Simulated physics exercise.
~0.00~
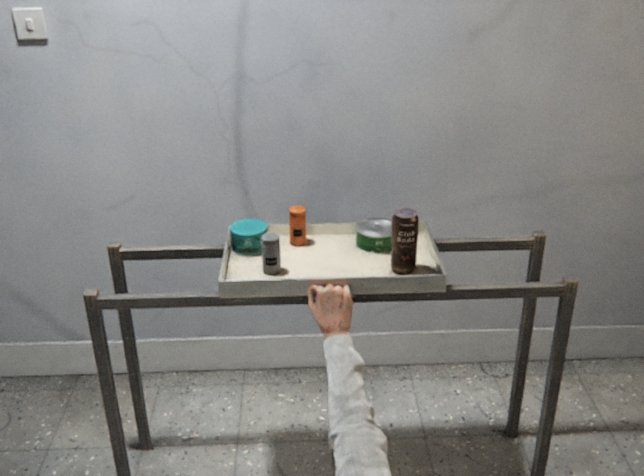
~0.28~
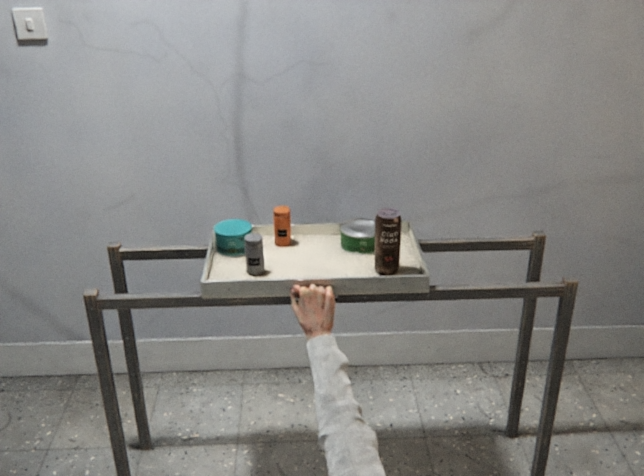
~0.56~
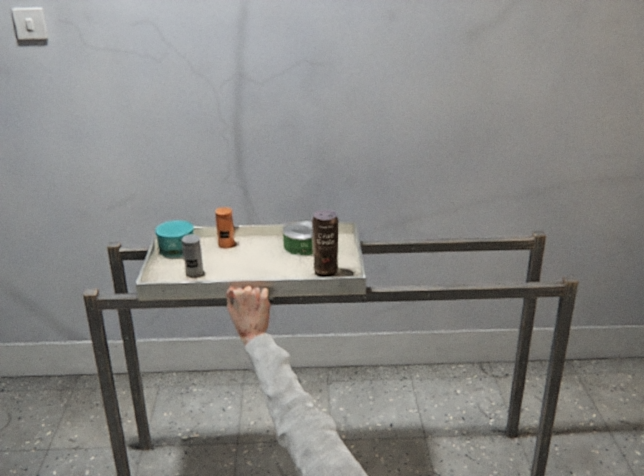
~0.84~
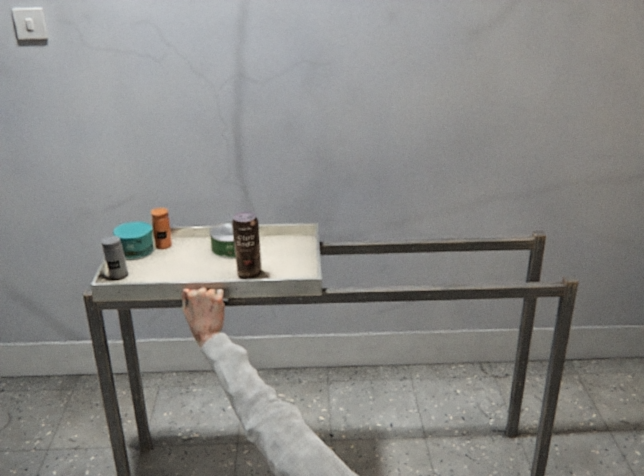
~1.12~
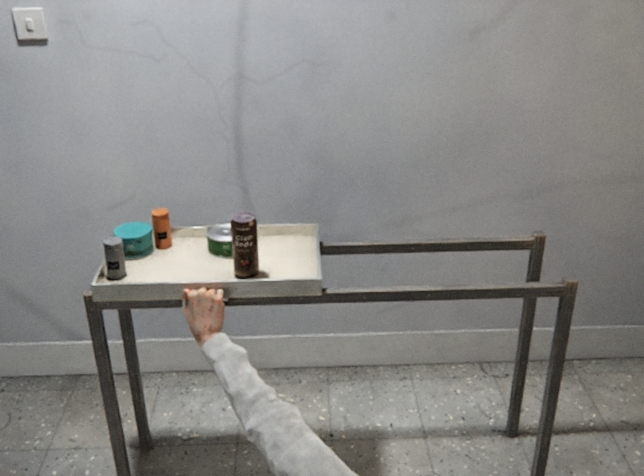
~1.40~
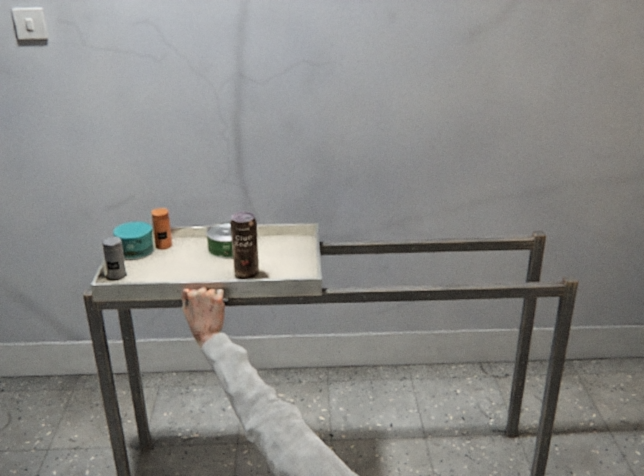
In a grey-walled room, a hand sliding a tray of upright cans and tubs left along metal rails, then holding it still.
